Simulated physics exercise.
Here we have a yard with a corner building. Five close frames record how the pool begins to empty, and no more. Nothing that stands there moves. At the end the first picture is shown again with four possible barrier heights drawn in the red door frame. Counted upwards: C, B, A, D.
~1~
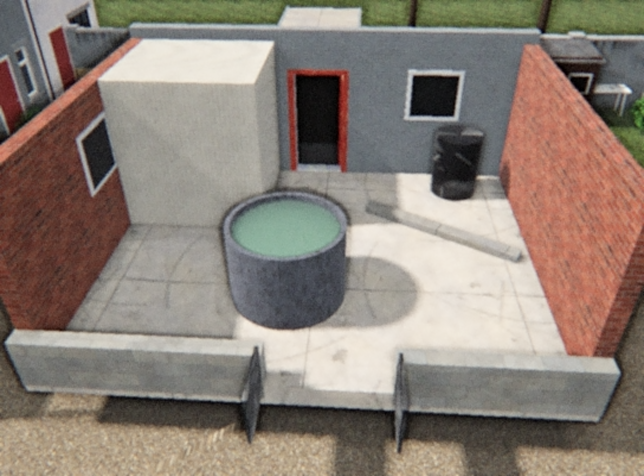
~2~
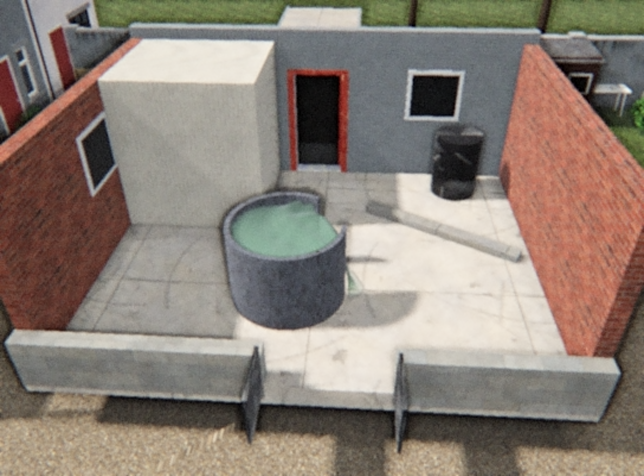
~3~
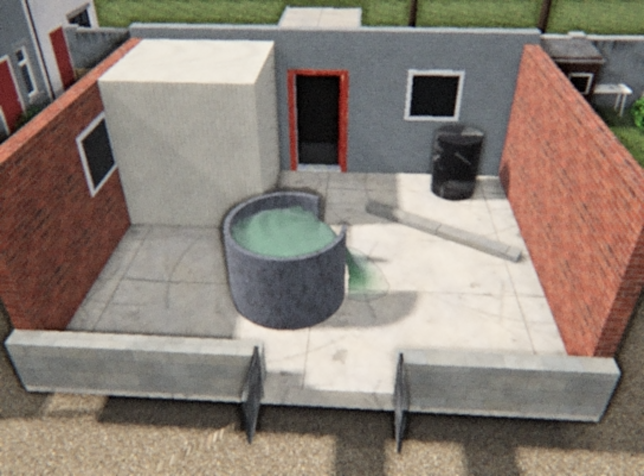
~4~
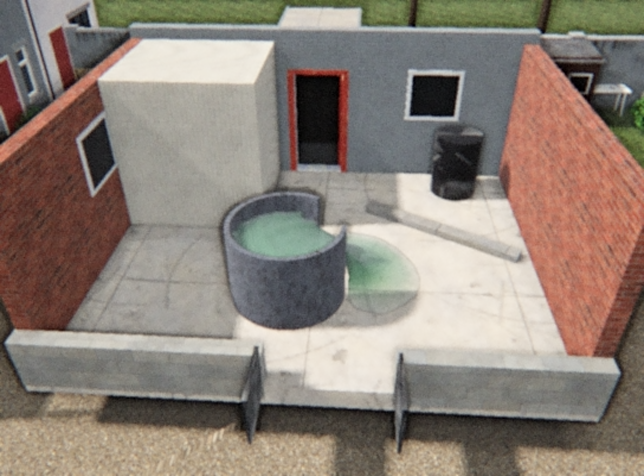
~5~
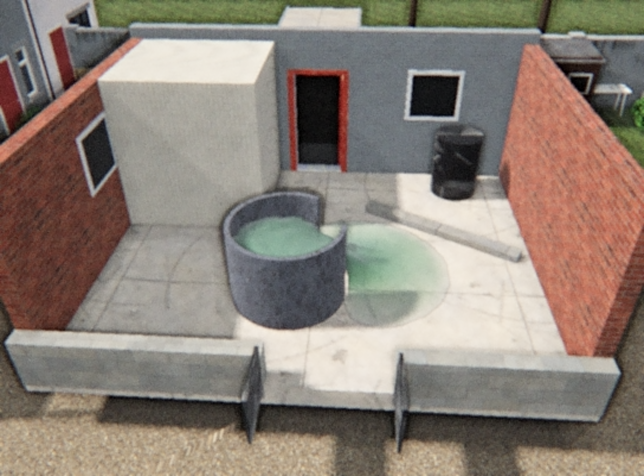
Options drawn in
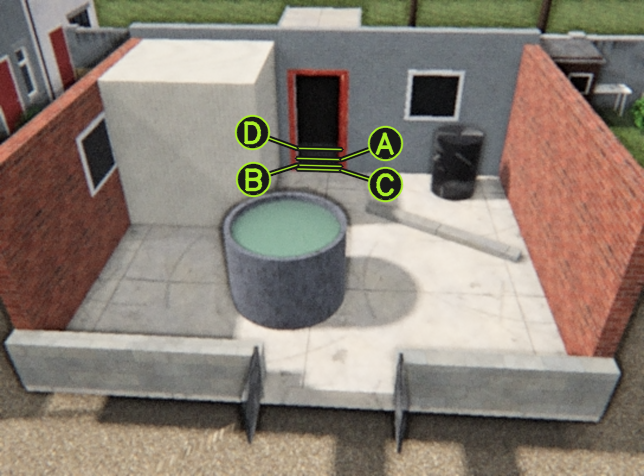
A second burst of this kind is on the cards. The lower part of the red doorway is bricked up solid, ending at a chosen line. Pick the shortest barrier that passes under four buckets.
B will do.
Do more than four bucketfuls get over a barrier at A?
No, that is safe.
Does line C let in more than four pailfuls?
Yes, that goes wrong.
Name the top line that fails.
C it is.
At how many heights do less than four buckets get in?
Three of them.
On the marked copy, A at (319, 159); B at (319, 165); C at (319, 169); D at (319, 148); from the bottom up C, B, A, D.
For line A, nothing gets over.
For line B, a splash gets over, under a bucket.
For line C, about 12 bucketfuls get in.
For line D, nothing gets over.
